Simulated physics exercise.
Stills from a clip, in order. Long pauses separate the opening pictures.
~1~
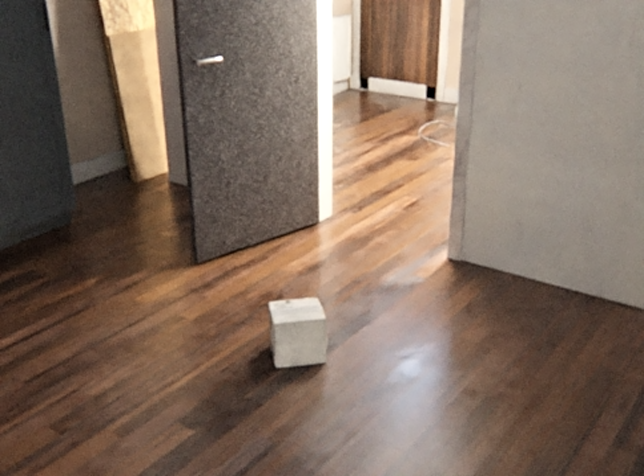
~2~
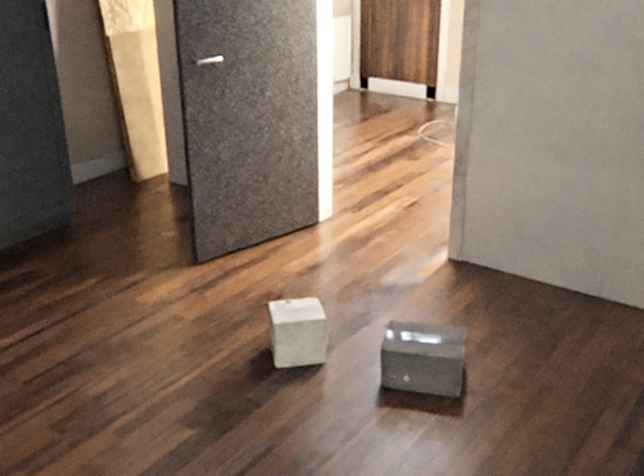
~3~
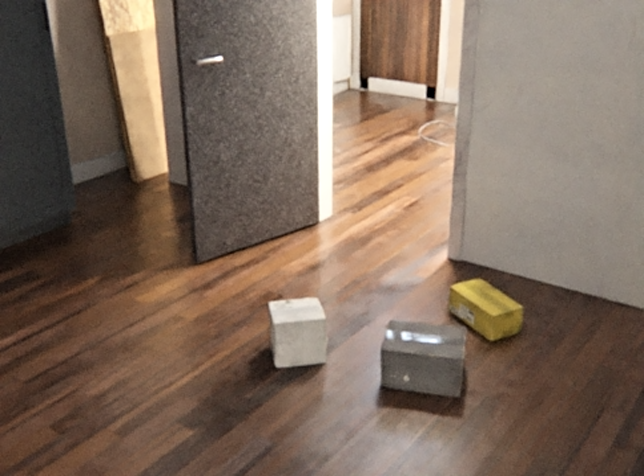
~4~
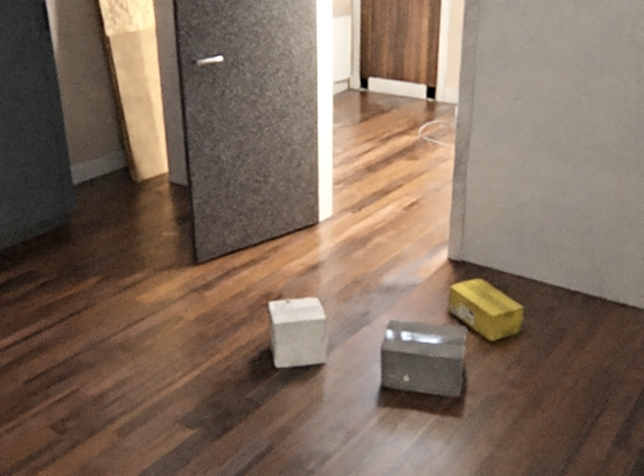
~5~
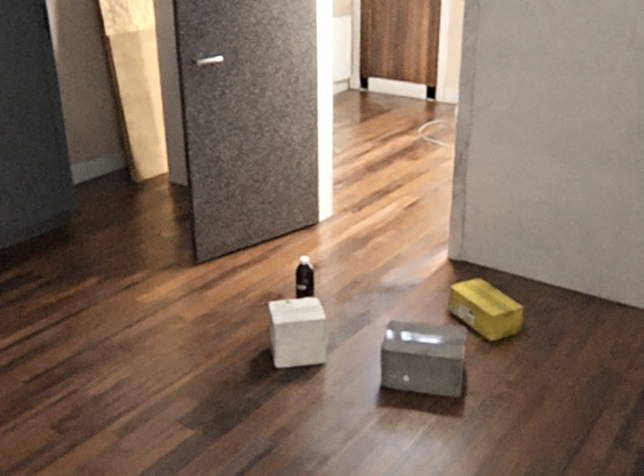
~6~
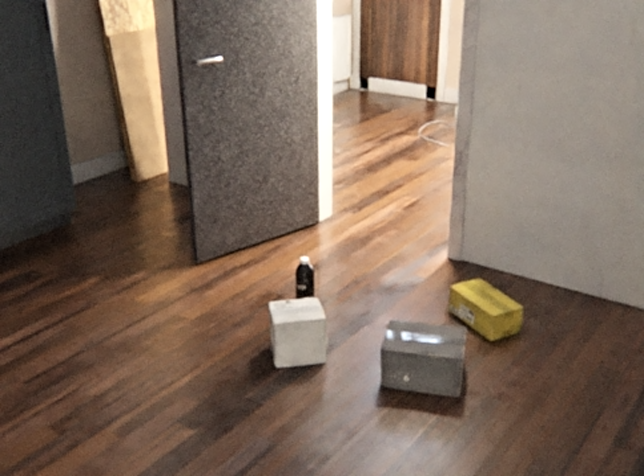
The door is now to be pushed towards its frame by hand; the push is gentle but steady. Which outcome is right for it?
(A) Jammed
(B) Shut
(B) Shut.
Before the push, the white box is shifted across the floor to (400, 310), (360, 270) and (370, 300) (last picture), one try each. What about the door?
On the first try it swings fully closed, on the second it fails to close, and on the third it swings fully closed.
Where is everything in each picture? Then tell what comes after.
Door wide open and still, in the first picture.
Door wide open and still; white box (297, 332); grey parcel (424, 357), in the second picture.
Door wide open and still; yellow parcel (485, 309); white box (297, 332), in the third picture.
Door wide open and still; grey parcel (424, 357); yellow parcel (485, 309), in the fourth picture.
Door wide open and still; white box (297, 332); grey parcel (424, 357), in the fifth picture.
Door wide open and still; black bottle (305, 284); yellow parcel (485, 309), in the sixth picture.
Then, 0.60 s on from there, door at 84°.
Then, 1.00 s on from there, door at 52°.
Then, 1.40 s on from there, door at 14°.
In the end, door at 0°; all 4 unmoved. At the end, from the last picture's camera, black bottle near (305, 284).
